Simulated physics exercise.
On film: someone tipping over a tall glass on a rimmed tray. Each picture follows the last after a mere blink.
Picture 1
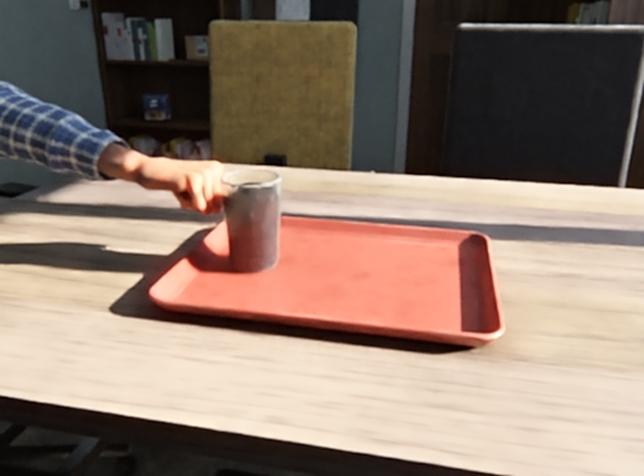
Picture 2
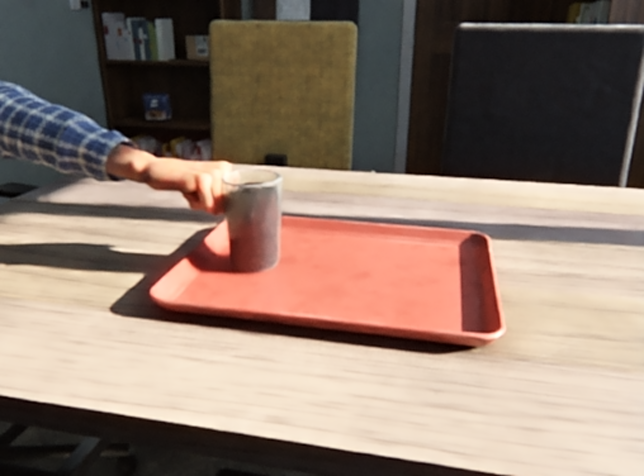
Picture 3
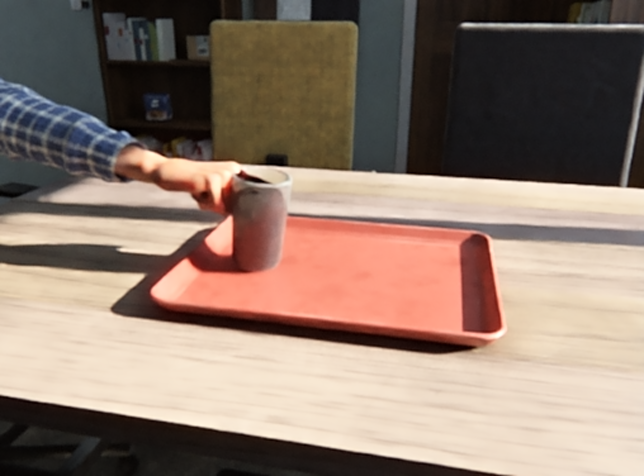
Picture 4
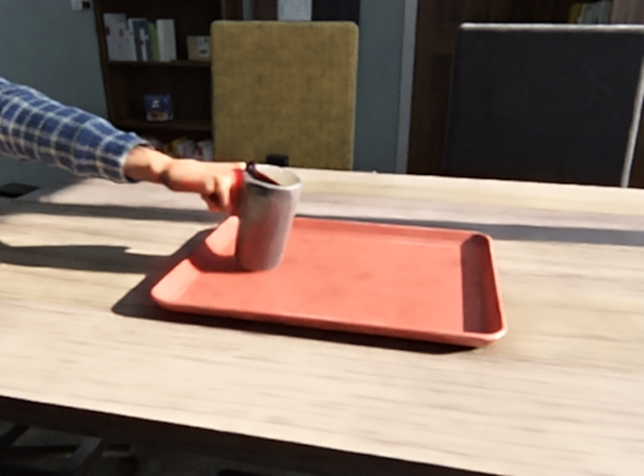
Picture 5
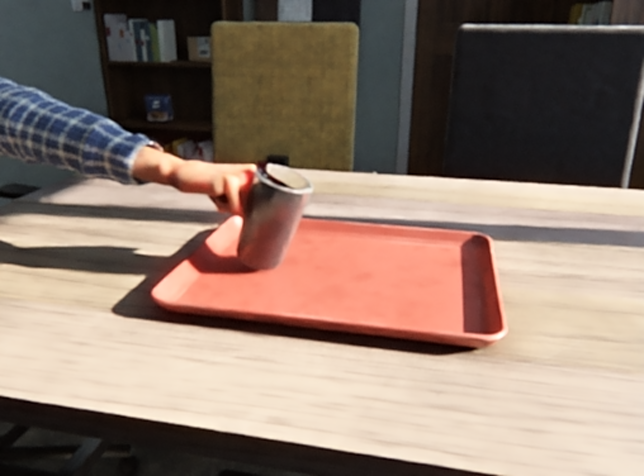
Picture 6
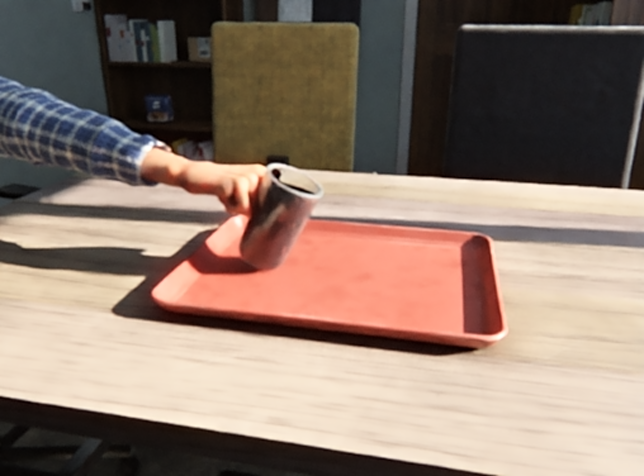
On a red tray, a hand slowly tilts a tall gray cup to the right.
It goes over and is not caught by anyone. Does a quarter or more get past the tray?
Yes, a quarter or more gets past it.
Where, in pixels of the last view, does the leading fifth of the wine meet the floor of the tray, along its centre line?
Touchdown, mid-line: Approx. (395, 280).
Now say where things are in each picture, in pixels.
In the first picture, tilt 0°; right rim (278, 181); surface from (228, 187) to (278, 190); the tray's far rim is at (493, 277); the tray is clear ahead.
In the second picture, tilt 0°; right rim (279, 181); surface from (229, 187) to (278, 191).
In the third picture, tilt 6°; right rim (289, 182); surface from (238, 171) to (281, 194).
In the fourth picture, tilt 12°; right rim (299, 185); surface from (247, 177) to (295, 198); 1 per cent is over the edge.
In the fifth picture, tilt 19°; right rim (310, 190); surface from (255, 188) to (306, 196); 1 per cent is over the edge.
In the sixth picture, tilt 25°; right rim (320, 195); surface from (259, 199) to (316, 195).
A moment on, the tall glass lies on its side and 91 per cent is in the glass, 1 on the tray and 8 above or beyond its rim.
Next, the tall glass lies on its side and 54 per cent is in the glass, 41 on the tray and 5 above or beyond its rim.
Then the tall glass lies on its side and 30 per cent is in the glass, 43 on the tray and 27 above or beyond its rim.
Later the tall glass lies on its side and 16 per cent is in the glass, 36 on the tray and 47 above or beyond its rim.
In the end 53 per cent is held by tray and glass, 47 is off the tray.
